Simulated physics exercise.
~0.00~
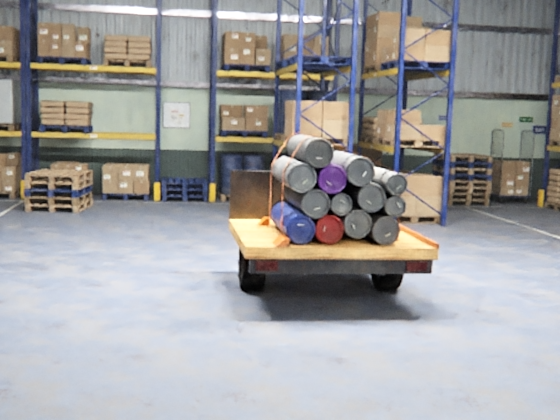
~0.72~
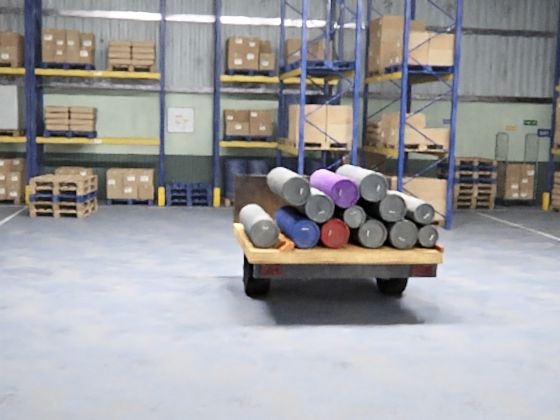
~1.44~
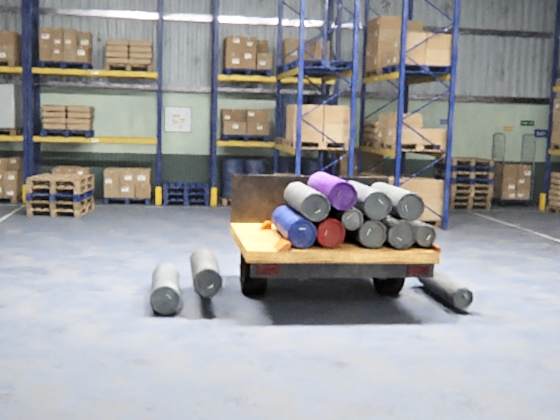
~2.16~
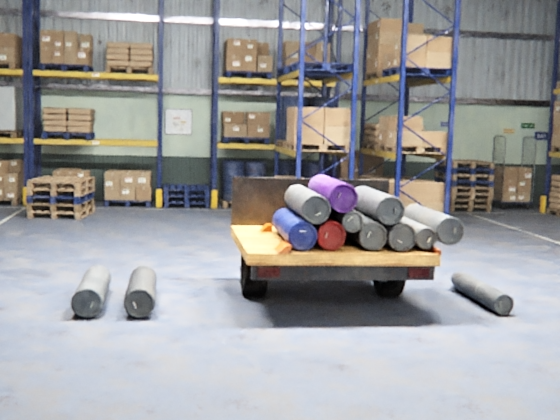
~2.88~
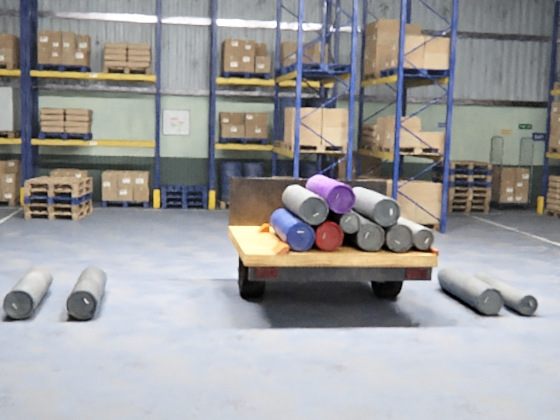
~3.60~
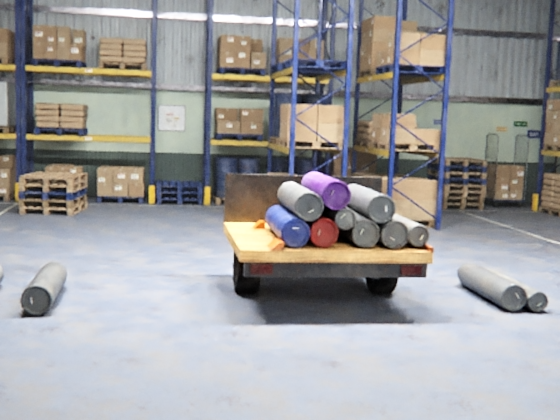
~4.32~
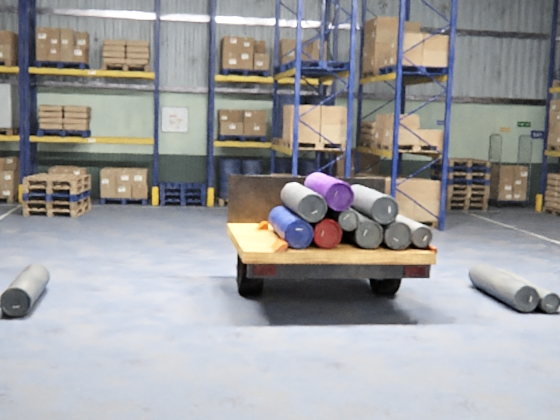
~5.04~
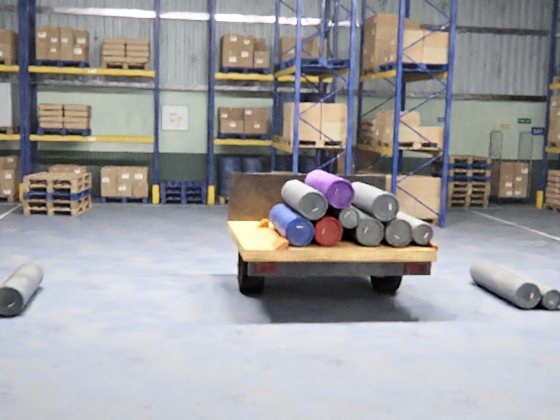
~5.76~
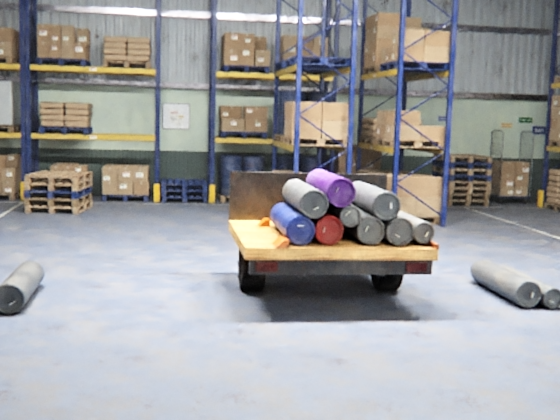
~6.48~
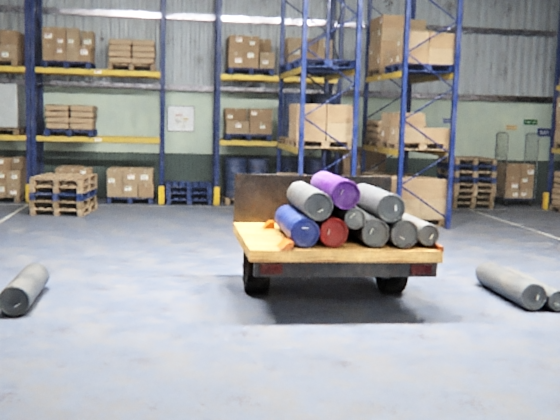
Stacked gas cylinders on a low trailer in a warehouse slump and spread across the deck, several grey ones rolling off both sides and away over the floor, while the purple one settles on top of others and the blue and red ones stay below on the deck.
